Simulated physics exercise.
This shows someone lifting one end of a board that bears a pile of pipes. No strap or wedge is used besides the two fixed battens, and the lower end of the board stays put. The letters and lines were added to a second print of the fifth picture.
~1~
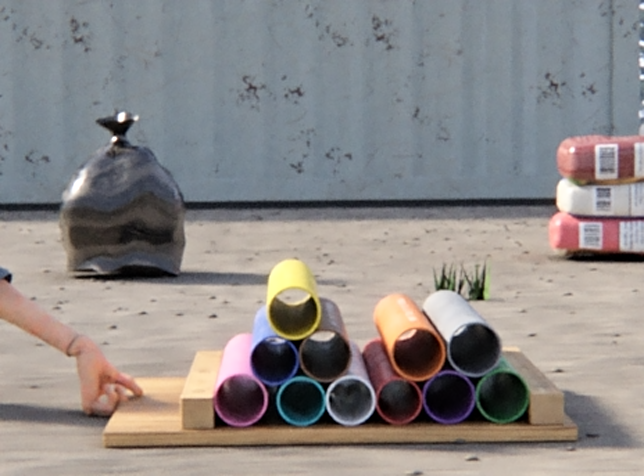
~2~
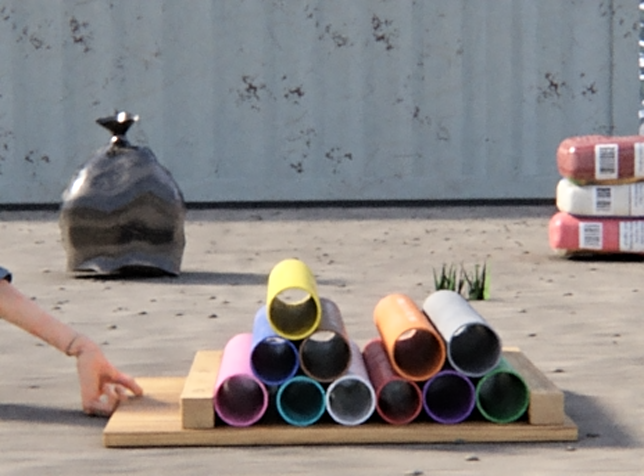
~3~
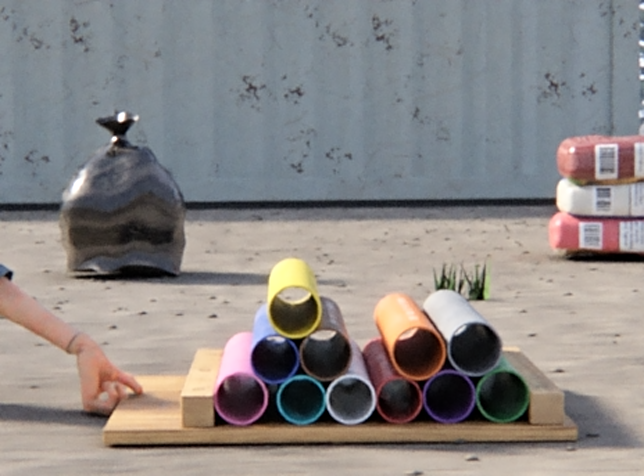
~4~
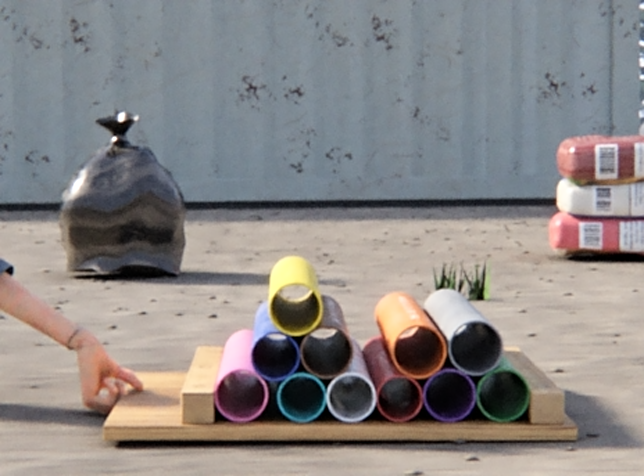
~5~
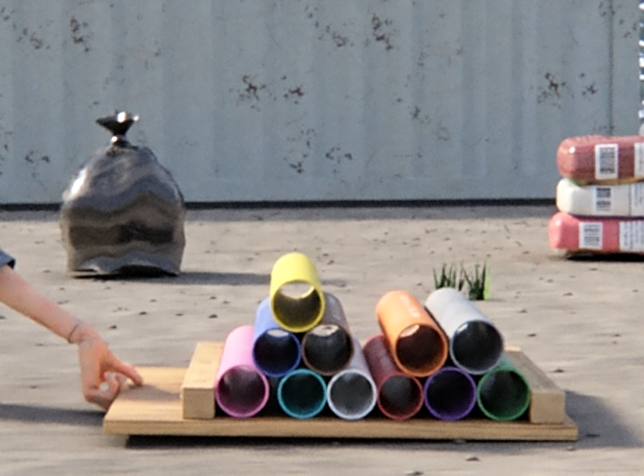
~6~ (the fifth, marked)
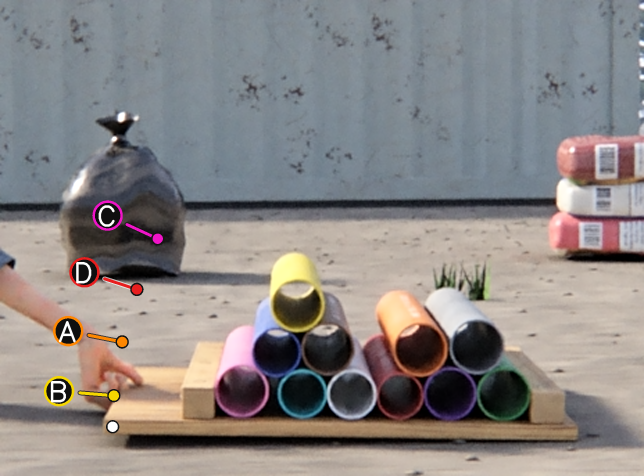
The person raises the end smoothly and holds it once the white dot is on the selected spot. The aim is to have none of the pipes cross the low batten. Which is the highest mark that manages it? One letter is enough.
No higher than D.
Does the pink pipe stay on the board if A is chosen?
Yes.
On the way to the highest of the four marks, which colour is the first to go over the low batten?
The grey one.
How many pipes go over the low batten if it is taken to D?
It comes to none.
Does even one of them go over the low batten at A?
No, at A.
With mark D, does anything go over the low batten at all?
No, at D.
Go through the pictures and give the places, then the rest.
The first frame shows board (336, 392); pink pipe (241, 399); turquoise pipe (301, 401).
The second frame shows turquoise pipe (301, 401); white pipe (351, 400).
The third frame shows board (336, 391); pink pipe (241, 398); blue pipe (275, 359); green pipe (503, 396).
The fourth frame shows board (336, 389); pink pipe (241, 395); turquoise pipe (302, 397).
The fifth frame shows board (337, 386); pink pipe (242, 391); turquoise pipe (303, 393).
On the copy, A at (122, 342); B at (114, 396); C at (158, 239); D at (137, 289); the white dot at (113, 426).
On D. First, board at 14°.
Then, board at 19°.
Finally, board at 19°, none over the low batten.
By contrast, A none over the low batten; B none over the low batten; C five over the low batten.
